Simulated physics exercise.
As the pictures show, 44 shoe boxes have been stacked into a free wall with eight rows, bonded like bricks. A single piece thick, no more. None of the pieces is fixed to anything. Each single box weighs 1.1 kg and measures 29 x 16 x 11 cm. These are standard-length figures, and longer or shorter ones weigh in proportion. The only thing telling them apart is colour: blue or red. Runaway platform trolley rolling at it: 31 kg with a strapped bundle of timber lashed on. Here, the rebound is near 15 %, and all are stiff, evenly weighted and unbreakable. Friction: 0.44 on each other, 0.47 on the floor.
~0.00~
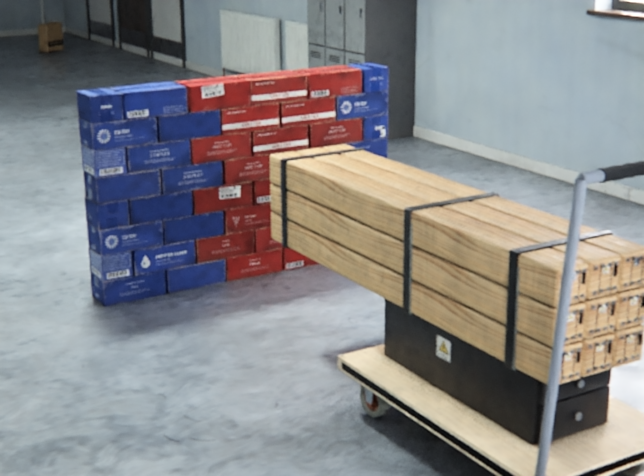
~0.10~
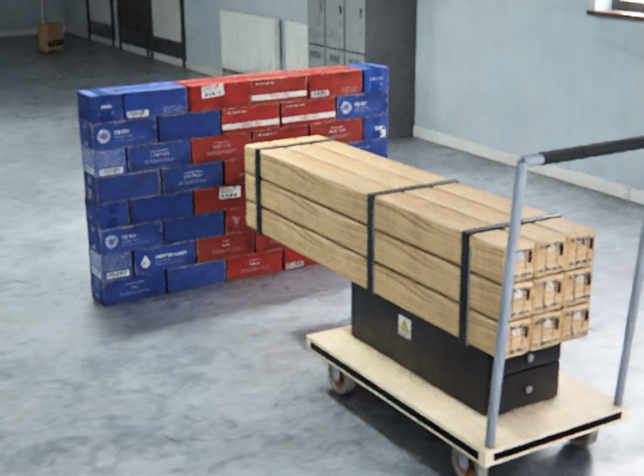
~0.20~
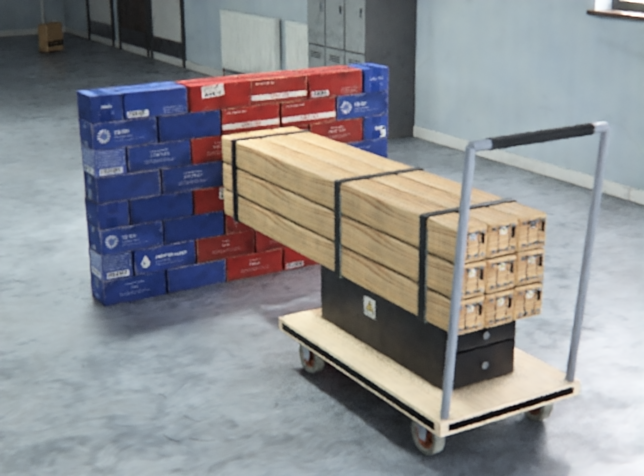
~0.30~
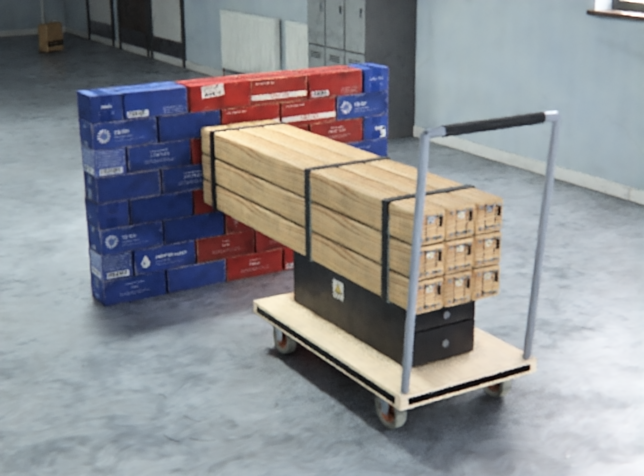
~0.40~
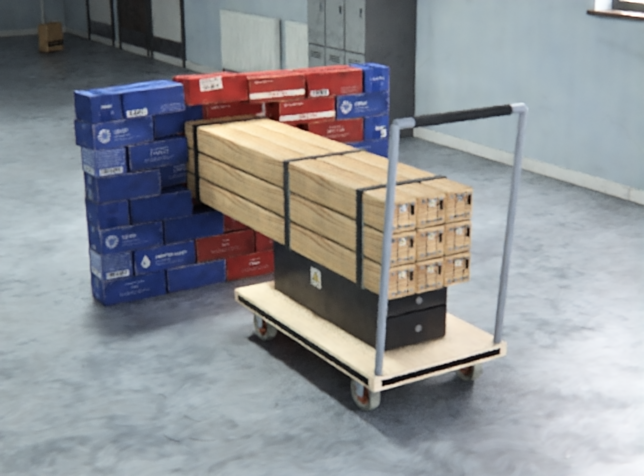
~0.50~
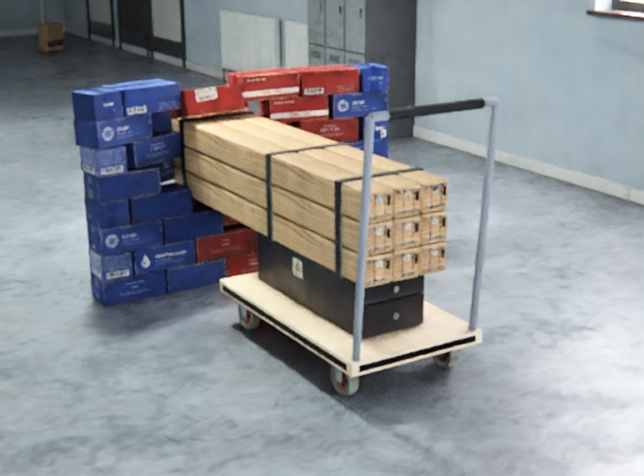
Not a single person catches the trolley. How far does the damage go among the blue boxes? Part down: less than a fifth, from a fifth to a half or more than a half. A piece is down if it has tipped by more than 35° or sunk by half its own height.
One fifth up to half.
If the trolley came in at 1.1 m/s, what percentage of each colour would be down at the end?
Then blue 60, red 70 per cent.
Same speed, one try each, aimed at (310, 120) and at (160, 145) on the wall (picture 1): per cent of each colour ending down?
You'd get blue at 20 followed by 40, and red at 60 followed by 20 percent.
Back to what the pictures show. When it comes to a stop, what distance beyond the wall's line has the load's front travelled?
Something like 90 cm.
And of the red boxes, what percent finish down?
The red group ends with 60% down.
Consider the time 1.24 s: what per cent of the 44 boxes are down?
By then 45 per cent.
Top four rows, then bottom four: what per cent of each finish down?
Of the top ones 80 percent, of the bottom ones 10 percent.
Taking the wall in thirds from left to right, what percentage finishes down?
40 / 70 / 40 %, left to right.
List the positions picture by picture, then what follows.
In the first picture (we follow the side turned to the camera), load (276, 183) 66 cm short of the wall; top blue box (107, 109); top red box (221, 96); no piece has moved.
Load (251, 172) 45 cm short of the wall; top blue box (107, 109), in the second picture.
Load (228, 162) 24 cm short of the wall; top blue box (107, 109), in the third picture.
Load (207, 153) 31 mm short of the wall; top blue box (107, 109), in the fourth picture.
Load (190, 146) 13 cm into the wall's line; top blue box (107, 109); top red box (219, 90) tipped 4°; 17 stirred so far, in the fifth picture.
Load 26 cm into the wall's line; top blue box (109, 106) displaced 13 mm; top red box (215, 100) tipped 13°, 41 mm lower; 22 stirred so far, in the sixth picture.
Around 0.82 s, load 66 cm past the wall's line, still rolling; 6 of the 24 blue boxes down (13 of 44 in all colours); top blue box tipped 41°; top red box 59 mm lower.
Around 1.24 s, load 89 cm past the wall's line, still rolling; 8 of the 24 blue boxes down (20 of 44 in all colours); top blue box on its side; top red box 59 mm lower.
Finally (3.4 s), load 90 cm past the wall's line, stopped; 8 of the 24 blue boxes down (20 of 44 in all colours); top blue box on its side; top red box 59 mm lower. That is 33 per cent. Seen by the last camera, middles, top blue box near (58, 249), top red box near (154, 88).
